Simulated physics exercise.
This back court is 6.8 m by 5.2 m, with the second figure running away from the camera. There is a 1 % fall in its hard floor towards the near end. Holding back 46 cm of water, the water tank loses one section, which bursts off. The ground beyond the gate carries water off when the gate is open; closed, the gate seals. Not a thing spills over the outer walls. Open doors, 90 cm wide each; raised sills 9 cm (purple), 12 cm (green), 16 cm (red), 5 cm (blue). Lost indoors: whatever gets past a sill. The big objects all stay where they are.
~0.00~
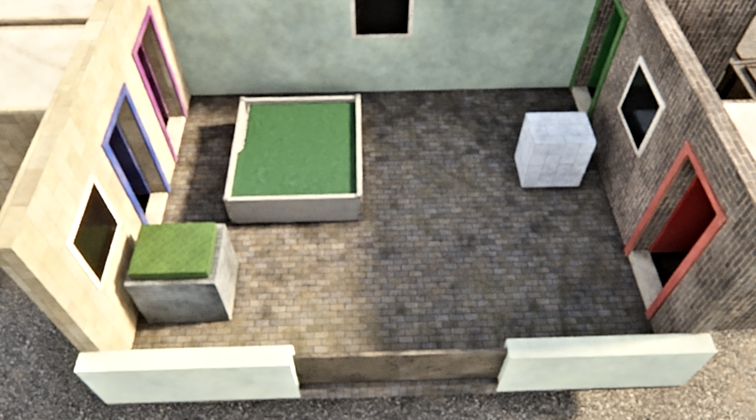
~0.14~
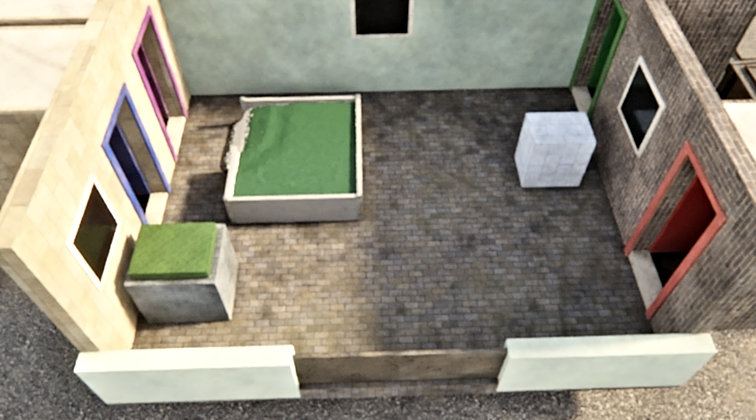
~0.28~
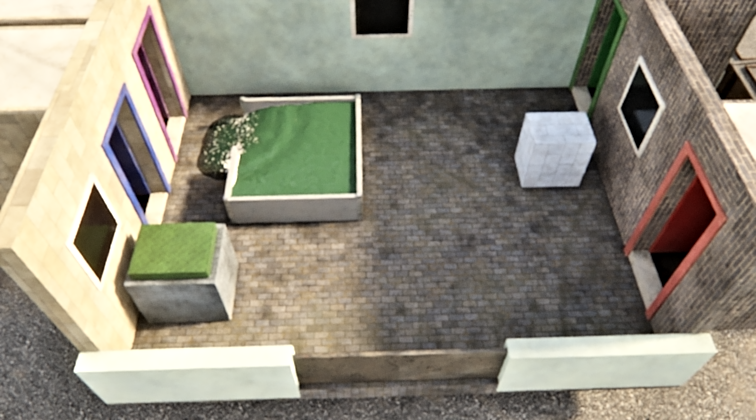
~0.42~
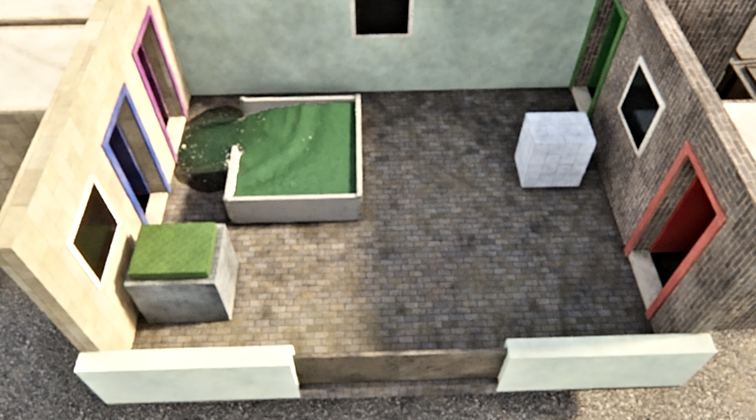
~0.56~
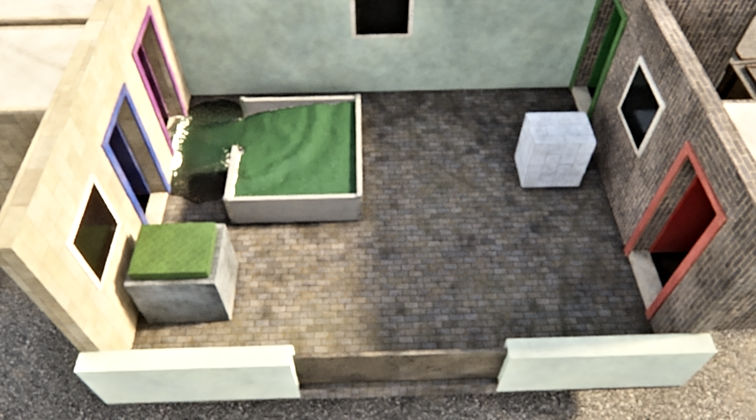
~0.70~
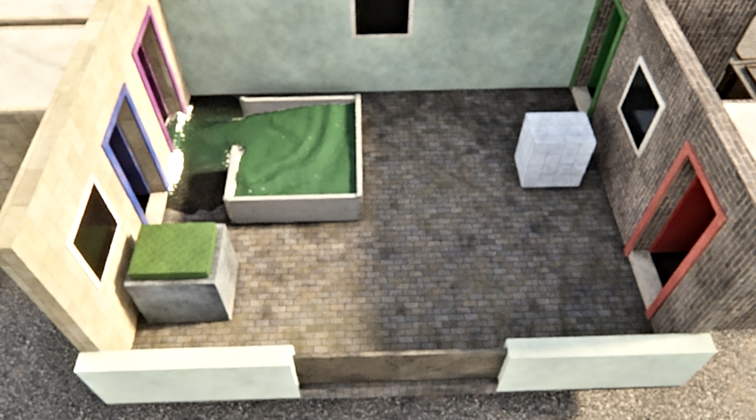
A paved courtyard with pale green, cream and brown brick walls is seen from high above its low front wall, the view staying still. A pale-rimmed tank of green water stands left of centre, with a grass-topped block in front, a white block at right, and pink, blue, green and red doorframes around. The tank's left side breaks open, and water gushes out, spreading across the paving to the left wall.
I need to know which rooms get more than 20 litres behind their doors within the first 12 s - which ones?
Here is each one: The purple door gets more than 20 litres; the green door does not get more than 20 litres; the red door does not get more than 20 litres; the blue door does not get more than 20 litres.
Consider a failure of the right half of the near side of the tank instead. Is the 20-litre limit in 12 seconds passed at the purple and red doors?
Versus the limit - purple: Within, red: Within.
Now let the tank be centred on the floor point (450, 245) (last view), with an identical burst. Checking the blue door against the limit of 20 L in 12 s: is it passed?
Lab note: Blue door limit exceeded.
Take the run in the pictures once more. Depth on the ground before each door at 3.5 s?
Depths in centimetres - purple: 21, green: 0, red: 0, blue: 6.
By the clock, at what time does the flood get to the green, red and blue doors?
The front reaches green at 5.0 s, red at 8.5 s, blue at 0.8 s.
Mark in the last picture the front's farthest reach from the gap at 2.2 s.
(129, 363).
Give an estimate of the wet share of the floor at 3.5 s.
Roughly 30 percent.
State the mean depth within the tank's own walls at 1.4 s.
It averages close to 34 centimetres.
After 1.4 s water covers 10 % of the floor and is deepest (36 cm) near (192, 96); purple door 29 cm at the sill, 94 L in, green door not reached, red door not reached, blue door 7 cm at the sill, 0 L in.
After 2.2 s water covers 15 % of the floor and is deepest (30 cm) near (181, 139); purple door 29 cm at the sill, 212 L in, green door not reached, red door not reached, blue door 6 cm at the sill, 2 L in.
After 3.5 s water covers 30 % of the floor and is deepest (21 cm) near (178, 155); purple door 21 cm at the sill, 334 L in, green door not reached, red door not reached, blue door 6 cm at the sill, 4 L in.
After 7.0 s water covers 65 % of the floor and is deepest (13 cm) near (178, 155); purple door 13 cm at the sill, 439 L in, green door 6 cm at the sill, 0 L in, red door not reached, blue door 5 cm at the sill, 7 L in.
After 12.0 s water covers 85 % of the floor and is deepest (8 cm) near (552, 363); purple door 6 cm at the sill, 450 L in, green door 4 cm at the sill, 0 L in, red door 6 cm at the sill, 0 L in, blue door 5 cm at the sill, 10 L in.
